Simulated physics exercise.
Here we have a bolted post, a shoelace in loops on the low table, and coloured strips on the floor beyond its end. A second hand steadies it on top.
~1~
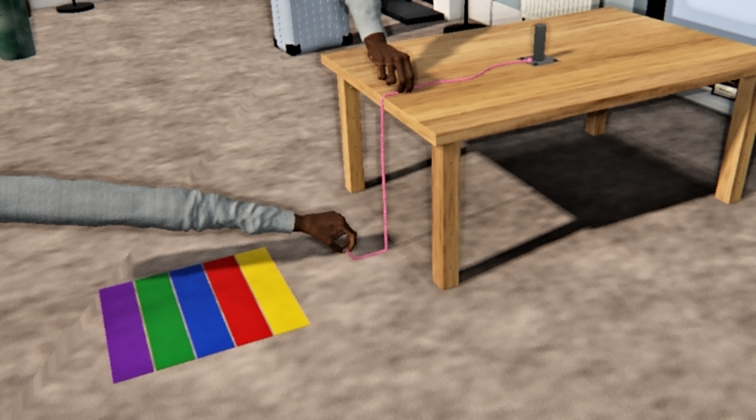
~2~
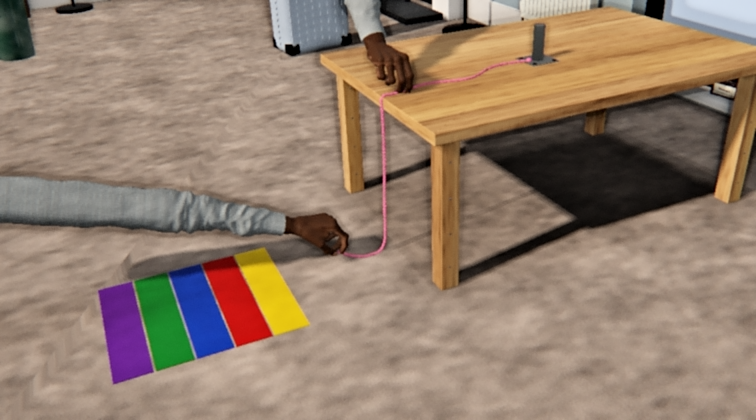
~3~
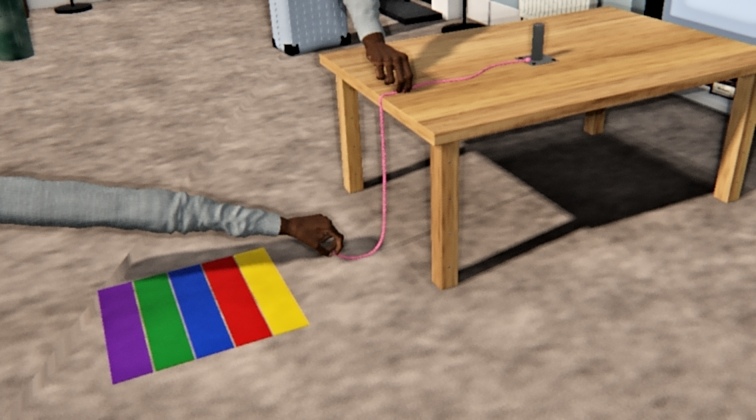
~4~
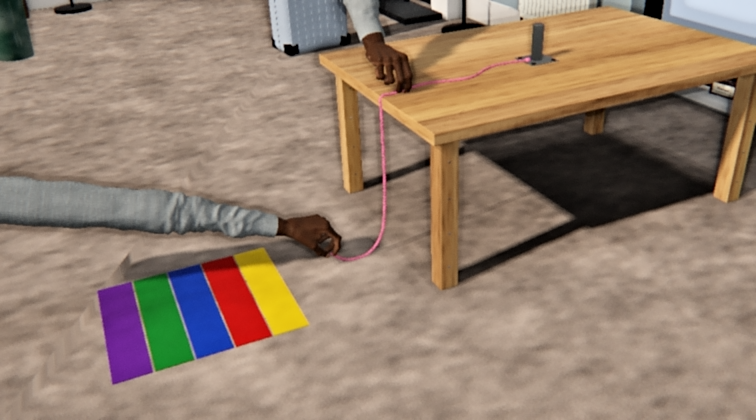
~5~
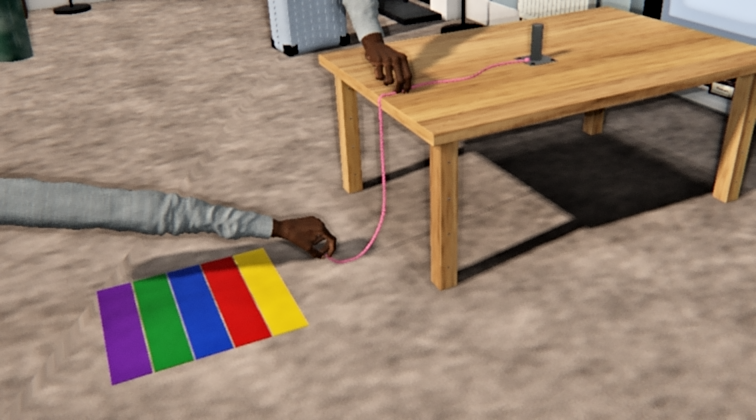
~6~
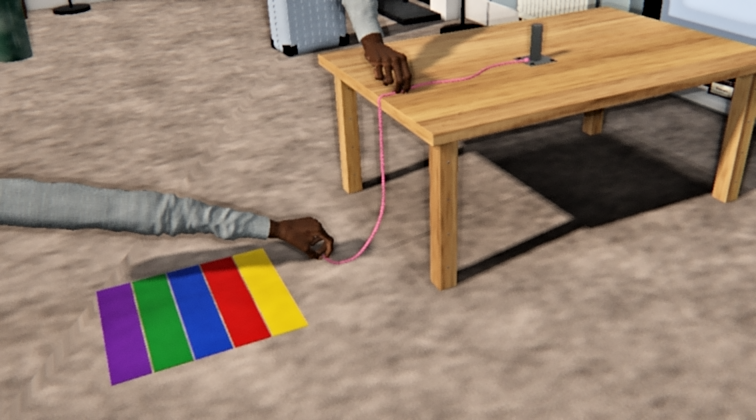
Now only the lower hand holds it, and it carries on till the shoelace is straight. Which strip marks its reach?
The red one.
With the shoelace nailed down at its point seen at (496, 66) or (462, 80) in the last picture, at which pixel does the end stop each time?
Try by try, around (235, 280) and (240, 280).
A little later, end near (301, 262); short of the strips.
Next, end near (259, 273); over yellow.
When it is tight, end near (233, 280); over red. It halts on the red strip.
